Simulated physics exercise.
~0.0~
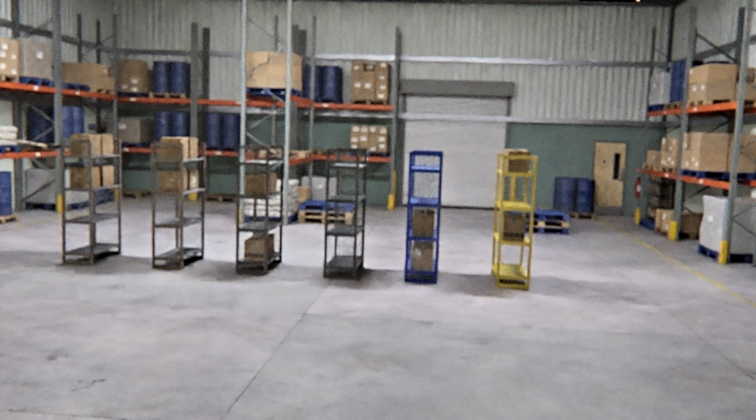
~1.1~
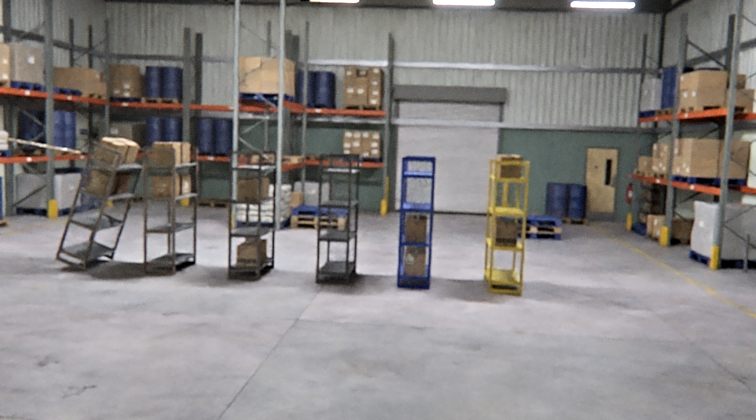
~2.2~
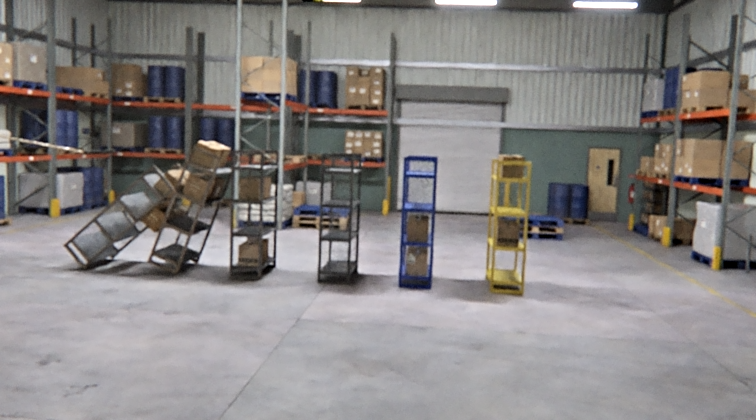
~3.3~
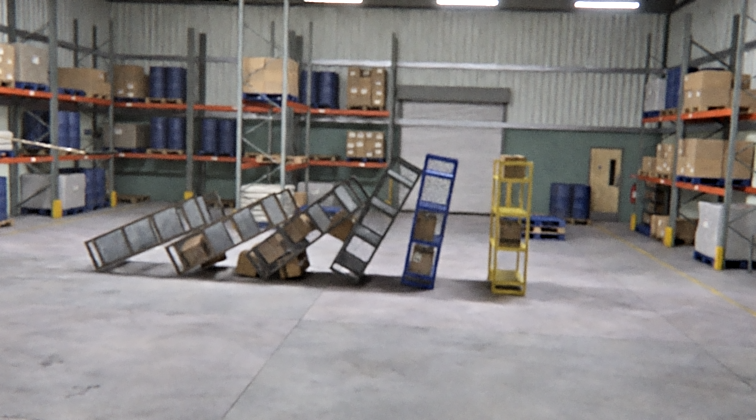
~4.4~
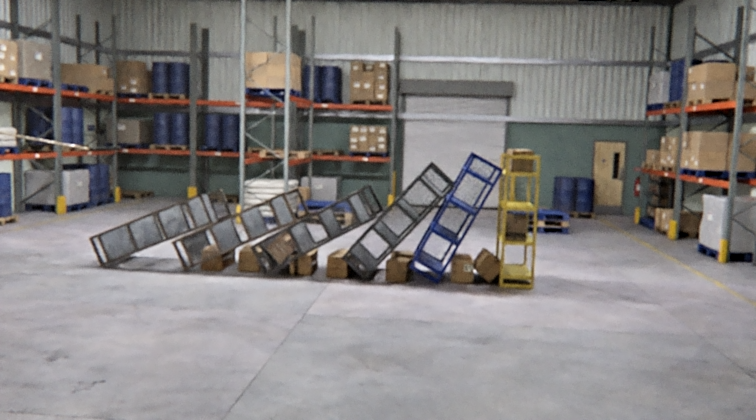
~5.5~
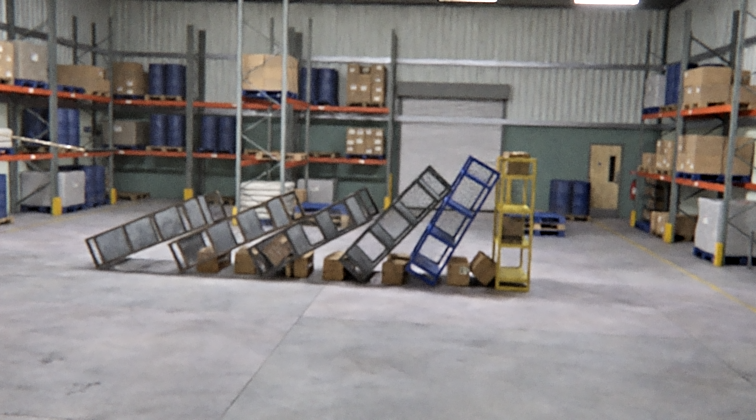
In a warehouse, the leftmost of six shelving racks in a row tipped right and toppled the grey ones one after another, spilling boxes, until the blue rack leaned against the yellow one, which stayed standing.
